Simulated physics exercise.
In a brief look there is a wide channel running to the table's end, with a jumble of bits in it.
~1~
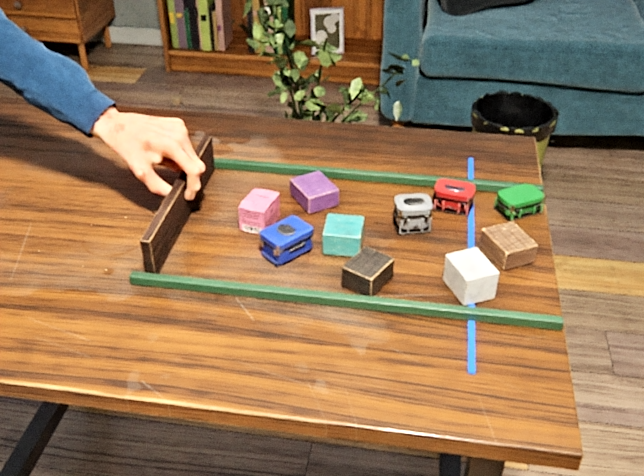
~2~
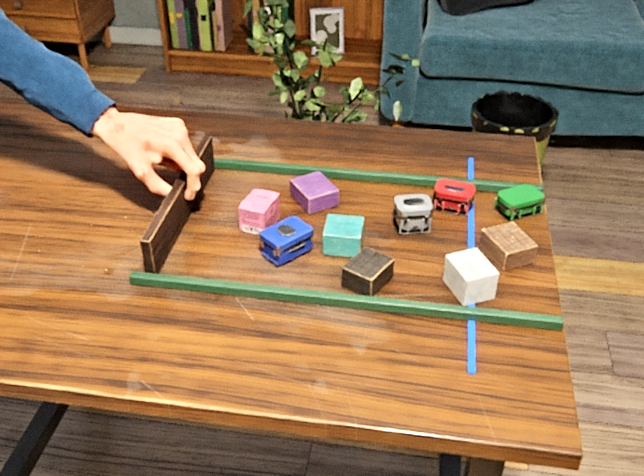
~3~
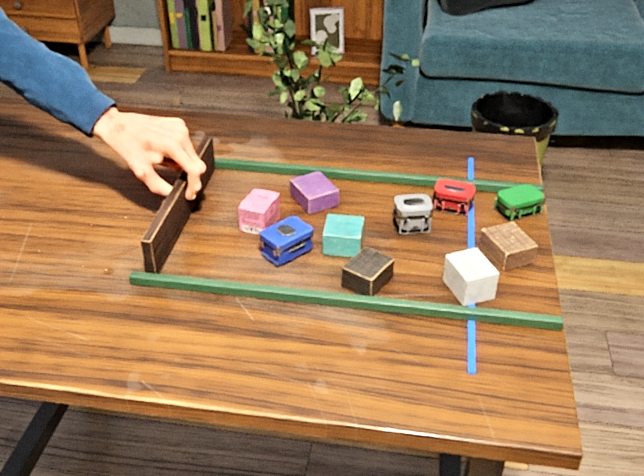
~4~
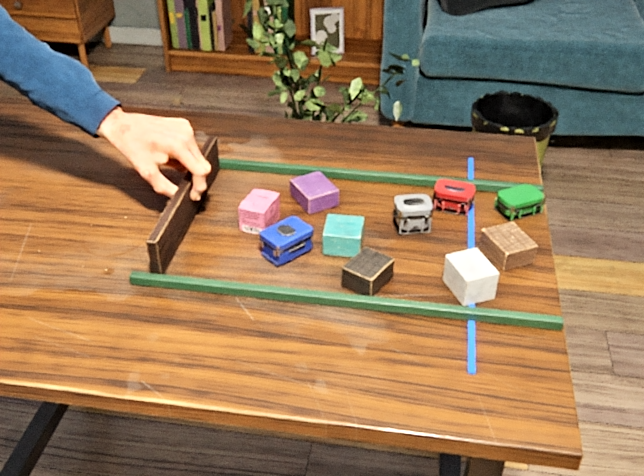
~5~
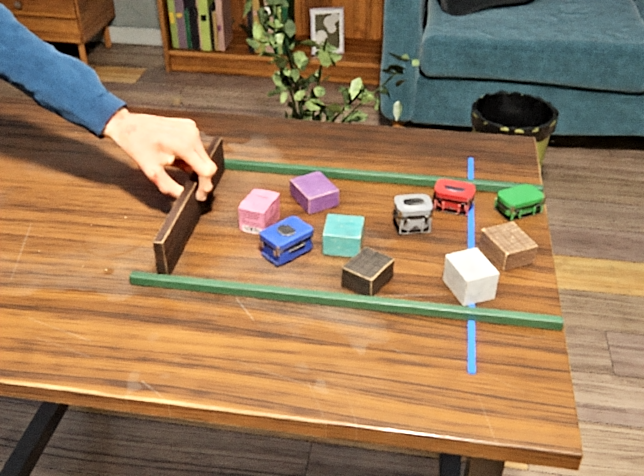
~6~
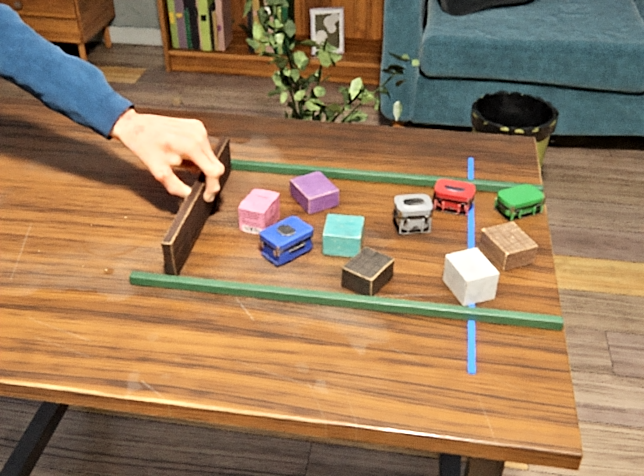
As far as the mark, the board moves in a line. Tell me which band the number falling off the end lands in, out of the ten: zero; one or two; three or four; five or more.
It lands in the one or two band.
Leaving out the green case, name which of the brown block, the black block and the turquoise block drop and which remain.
In that case the brown block goes off the edge, the black block stays where it is, the turquoise block stays where it is.
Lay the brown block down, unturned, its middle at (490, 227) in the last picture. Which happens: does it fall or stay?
From that start, the object then does not stay.
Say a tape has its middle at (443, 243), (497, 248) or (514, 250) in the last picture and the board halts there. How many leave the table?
So, one try after another, the floor gets 0, then 2, then 6.
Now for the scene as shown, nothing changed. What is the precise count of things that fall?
The total comes to 2.
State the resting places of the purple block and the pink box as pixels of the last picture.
Going in order: First (489, 213), then (487, 233).
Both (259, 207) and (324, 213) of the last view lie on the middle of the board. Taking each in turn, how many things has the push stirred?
The count is 1 at the first point and 4 at the second.
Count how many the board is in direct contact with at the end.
Contact count: 4.
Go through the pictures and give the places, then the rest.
In the first picture, green case (519, 202); brown block (508, 246); white block (470, 276); board (182, 200); tape (471, 245).
In the second picture, brown block (508, 246); pink box (260, 212).
In the third picture, white block (470, 277); grey case (413, 214).
In the fourth picture, green case (519, 203); blue case (287, 241).
In the fifth picture, brown block (508, 246); board (193, 201).
In the sixth picture, green case (519, 203); brown block (508, 246); white block (470, 277); board (201, 202); tape (471, 245).
Soon after, none off yet; green case at rest near (519, 203); brown block at rest near (508, 246); white block at rest near (470, 277).
In the end, the number that fall off is one or two; gone, brown block and green case.
